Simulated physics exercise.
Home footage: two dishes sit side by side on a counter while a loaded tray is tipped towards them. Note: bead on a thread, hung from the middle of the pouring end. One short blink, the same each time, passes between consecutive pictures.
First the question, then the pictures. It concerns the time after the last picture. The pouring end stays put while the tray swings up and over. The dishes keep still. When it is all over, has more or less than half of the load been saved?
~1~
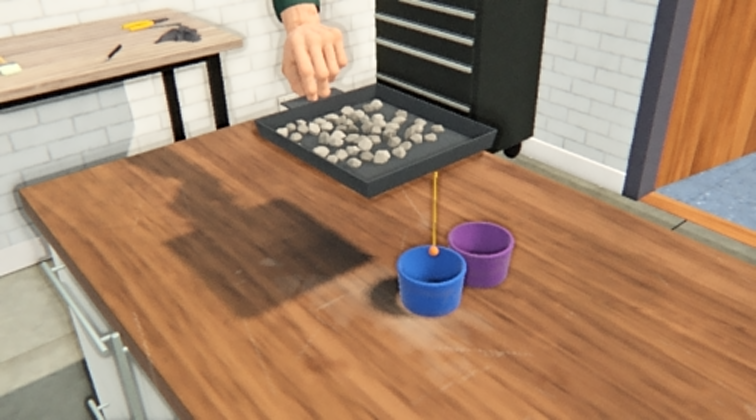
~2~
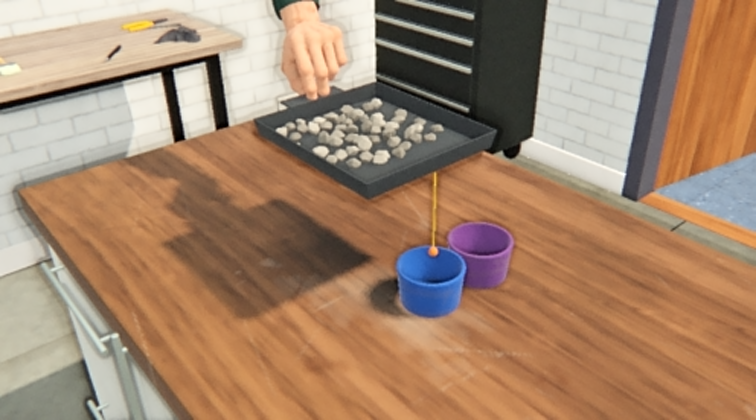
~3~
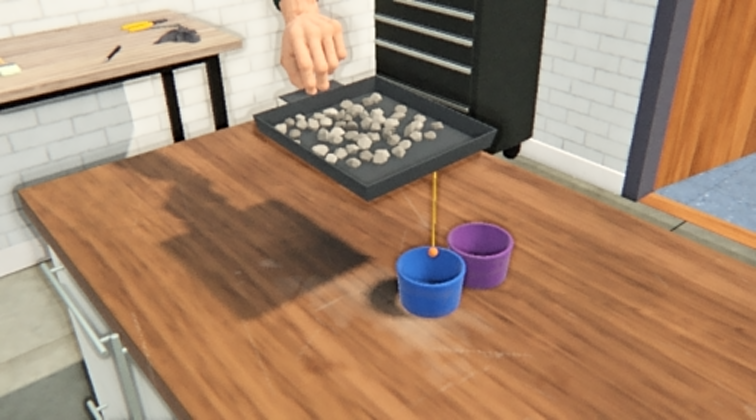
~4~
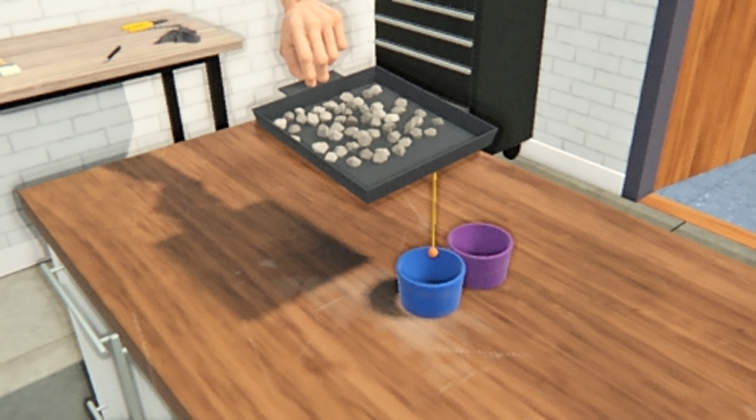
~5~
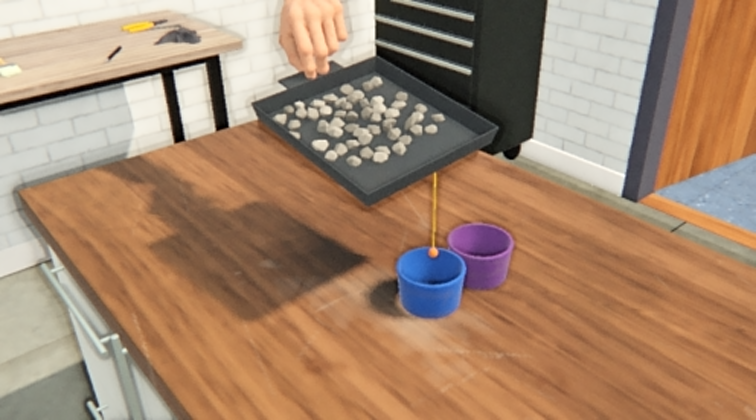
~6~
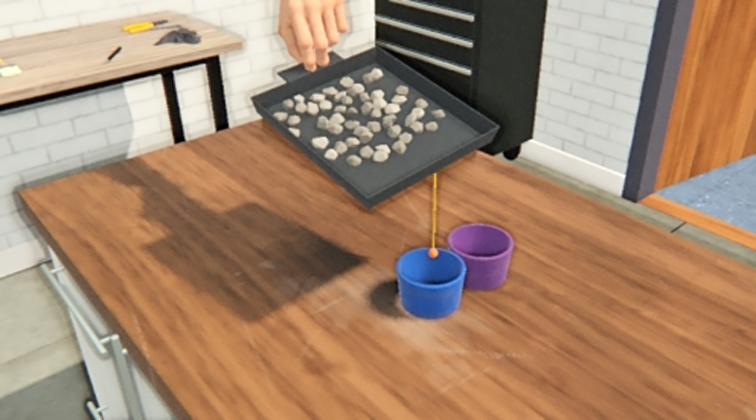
Most of what falls will come down outside the dishes.
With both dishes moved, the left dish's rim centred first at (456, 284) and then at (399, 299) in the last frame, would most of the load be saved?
Placing 1: A minority of it. Placing 2: A majority of it.
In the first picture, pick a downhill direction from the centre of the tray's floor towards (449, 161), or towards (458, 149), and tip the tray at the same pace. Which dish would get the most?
Result - first place: The right side, second place: The right side.
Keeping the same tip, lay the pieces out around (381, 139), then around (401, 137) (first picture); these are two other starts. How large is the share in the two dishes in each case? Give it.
Estimate: 0 % first, 0 % second.
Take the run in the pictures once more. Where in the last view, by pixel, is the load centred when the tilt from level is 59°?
The middle of the pieces lands at roughly (382, 172).
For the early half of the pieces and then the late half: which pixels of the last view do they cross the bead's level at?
I'd place the first part at (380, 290) and the rest at (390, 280).
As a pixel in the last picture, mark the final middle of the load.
Near (390, 345), more or less.
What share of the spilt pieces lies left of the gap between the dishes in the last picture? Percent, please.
Near 90 in a hundred.
Soon after the last picture, tray tipped steeply; nearly all on the tray; a stray few in the air.
A little later, tray tipped right over; about half on the tray; about a quarter outside both; a small part in the air.
Later still, tray tipped past a quarter turn; all outside both.
At rest, tray tipped past a quarter turn; none in the left dish; none in the right dish; all outside both.
